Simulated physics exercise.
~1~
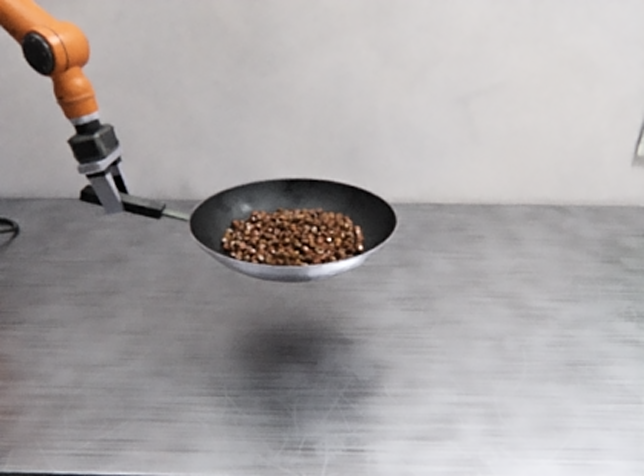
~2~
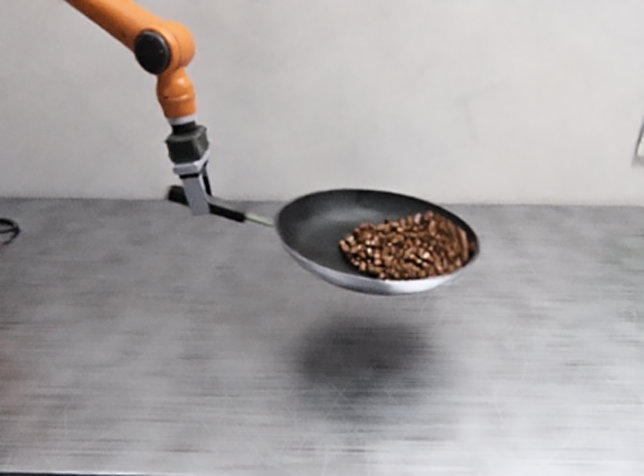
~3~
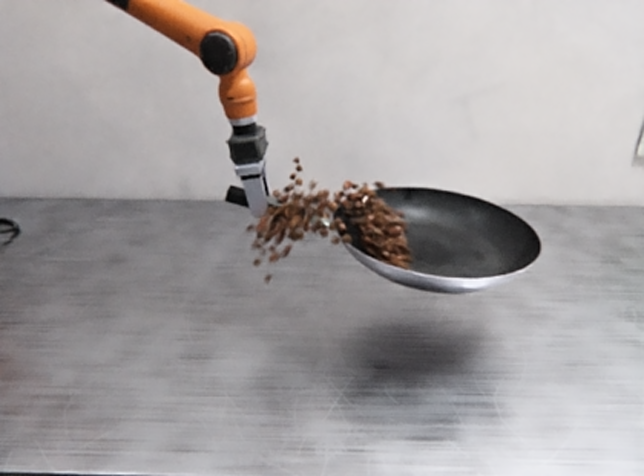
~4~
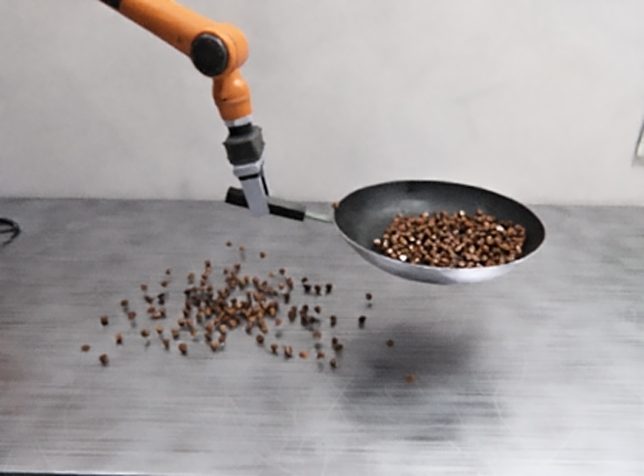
Orange robot arm swinging a frying pan of brown pellets rightward, many spilling over the handle side and scattering across the table.
